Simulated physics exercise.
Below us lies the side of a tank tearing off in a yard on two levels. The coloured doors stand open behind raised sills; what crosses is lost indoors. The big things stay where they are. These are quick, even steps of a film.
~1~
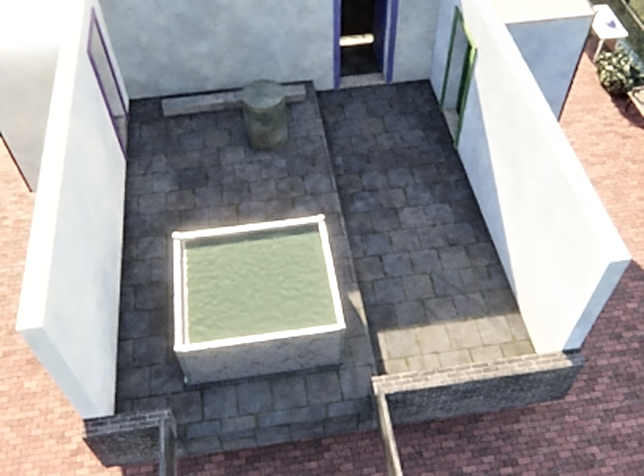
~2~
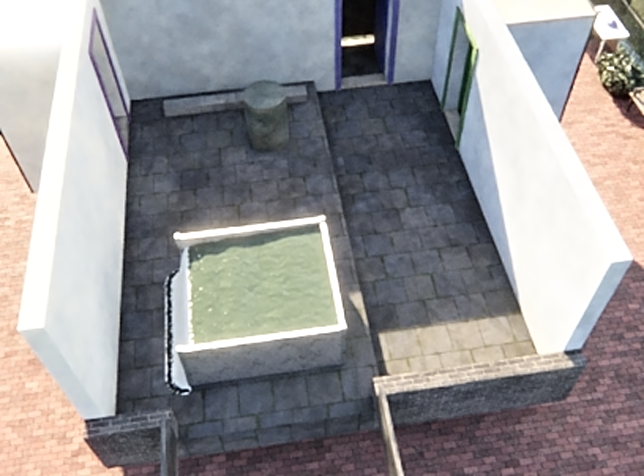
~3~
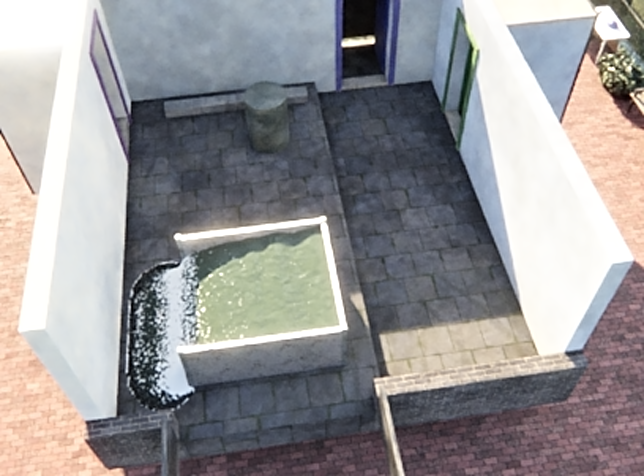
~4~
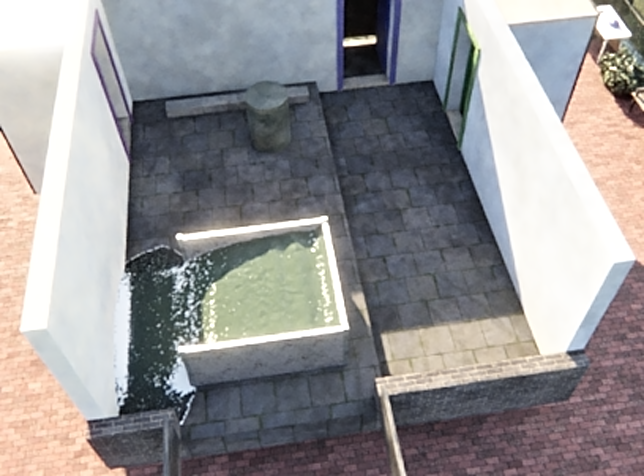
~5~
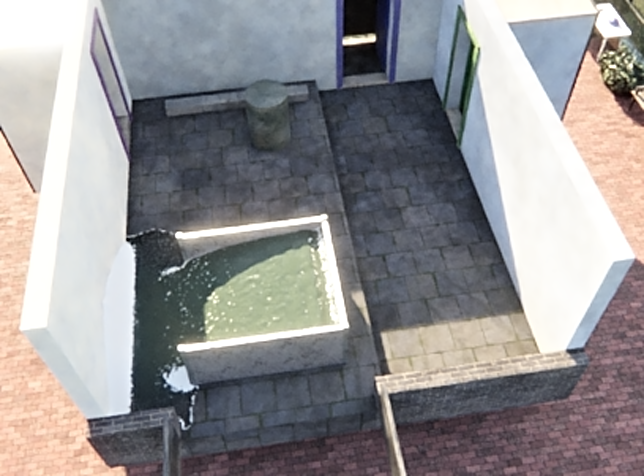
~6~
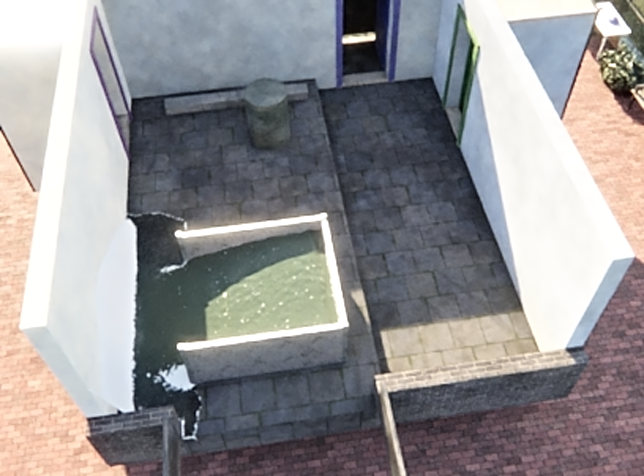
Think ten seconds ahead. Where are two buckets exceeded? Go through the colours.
One by one: The green door takes more than that; the purple door stays under that; the blue door stays under that.
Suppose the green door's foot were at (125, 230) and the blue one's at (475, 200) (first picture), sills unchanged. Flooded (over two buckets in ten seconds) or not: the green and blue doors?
Then: The green one takes more; the blue one holds.
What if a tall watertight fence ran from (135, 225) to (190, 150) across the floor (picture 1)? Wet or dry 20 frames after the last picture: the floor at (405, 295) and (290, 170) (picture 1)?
As listed: Free of water, awash.
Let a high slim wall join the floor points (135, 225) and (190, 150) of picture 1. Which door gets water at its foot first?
First comes the purple one.
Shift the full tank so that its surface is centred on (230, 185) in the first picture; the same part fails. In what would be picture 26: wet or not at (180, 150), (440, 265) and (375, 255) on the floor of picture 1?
As listed: Awash, clear, dry.
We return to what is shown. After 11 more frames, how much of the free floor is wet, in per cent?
About 40 per cent.
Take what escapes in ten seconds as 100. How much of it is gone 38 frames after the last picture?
Some 75 per cent.
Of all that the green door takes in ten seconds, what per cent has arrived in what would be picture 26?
Roughly 0 per cent.
A moment on, water covers 20 % of the floor; the green door not reached, the purple door wet at the sill, nothing in, the blue door not reached.
Next, water covers 40 % of the floor; the green door not reached, the purple door wet at the sill, nothing in, the blue door not reached.
Then, water covers 60 % of the floor; the green door not reached, the purple door wet at the sill, nothing in, the blue door not reached.
Later, water covers 75 % of the floor; the green door over two buckets in, the purple door wet at the sill, nothing in, the blue door wet at the sill, nothing in.
In the end, water covers 90 % of the floor; the green door over two buckets in, the purple door wet at the sill, nothing in, the blue door wet at the sill, nothing in.
